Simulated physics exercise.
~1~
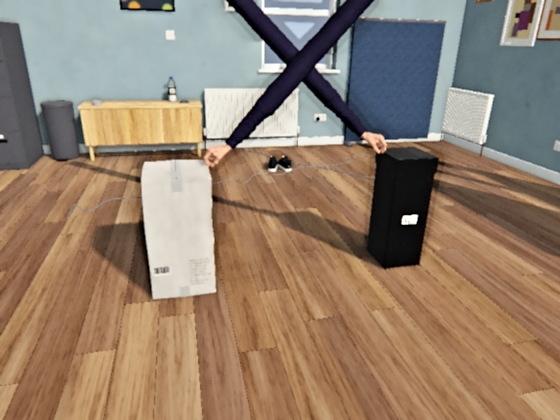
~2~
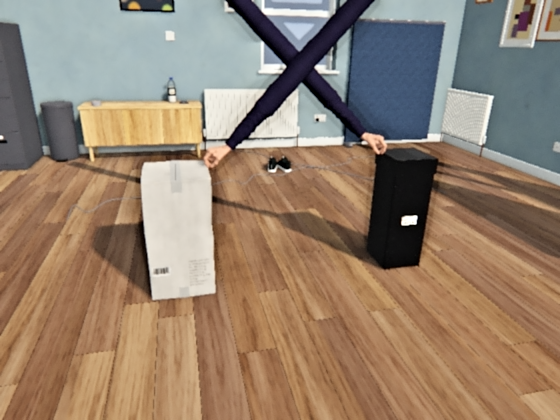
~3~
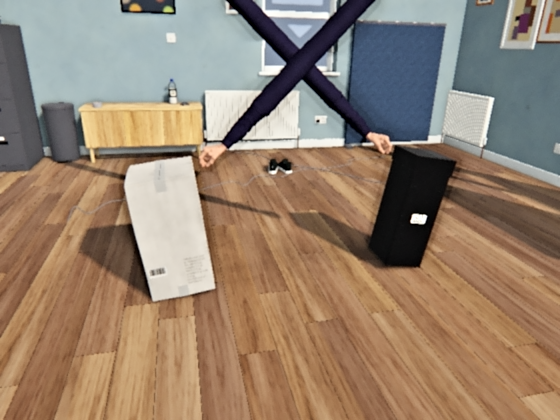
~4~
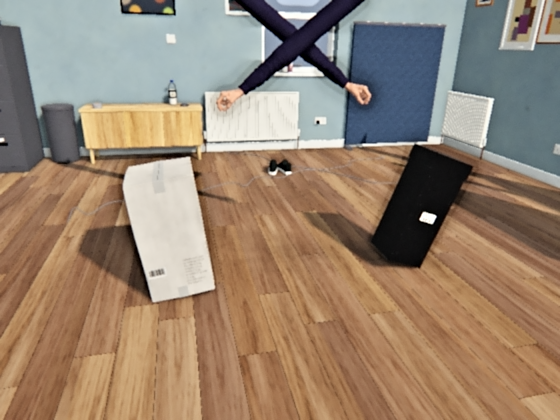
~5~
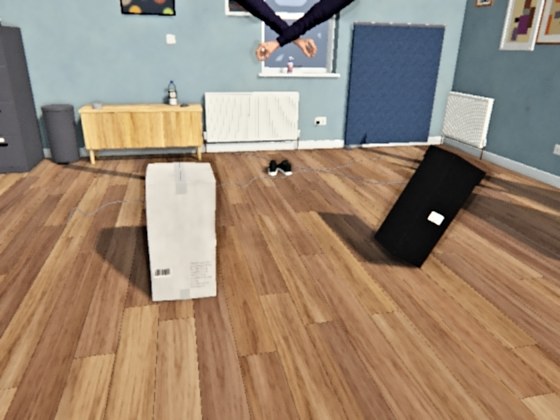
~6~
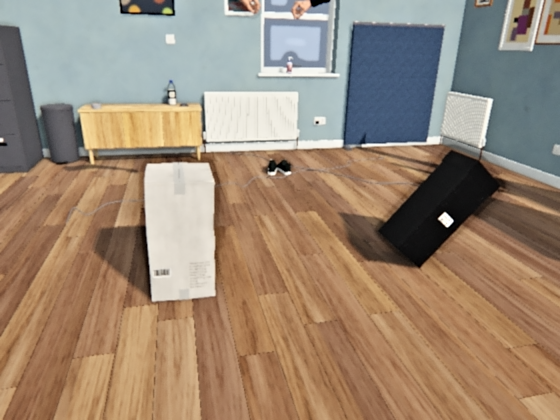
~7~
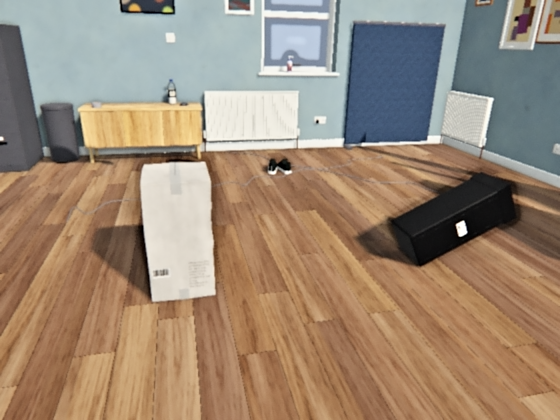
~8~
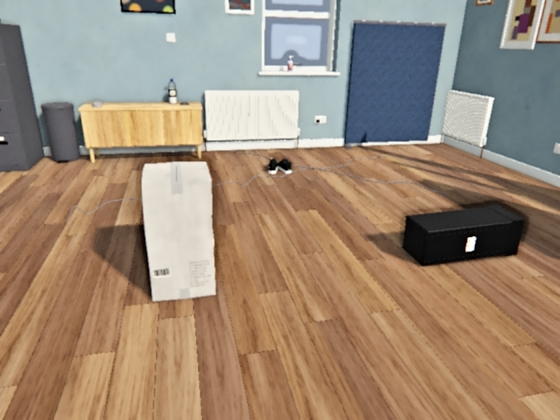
Black box toppling onto its side and white box rocking back upright after two crossed arms push them on a wooden floor.
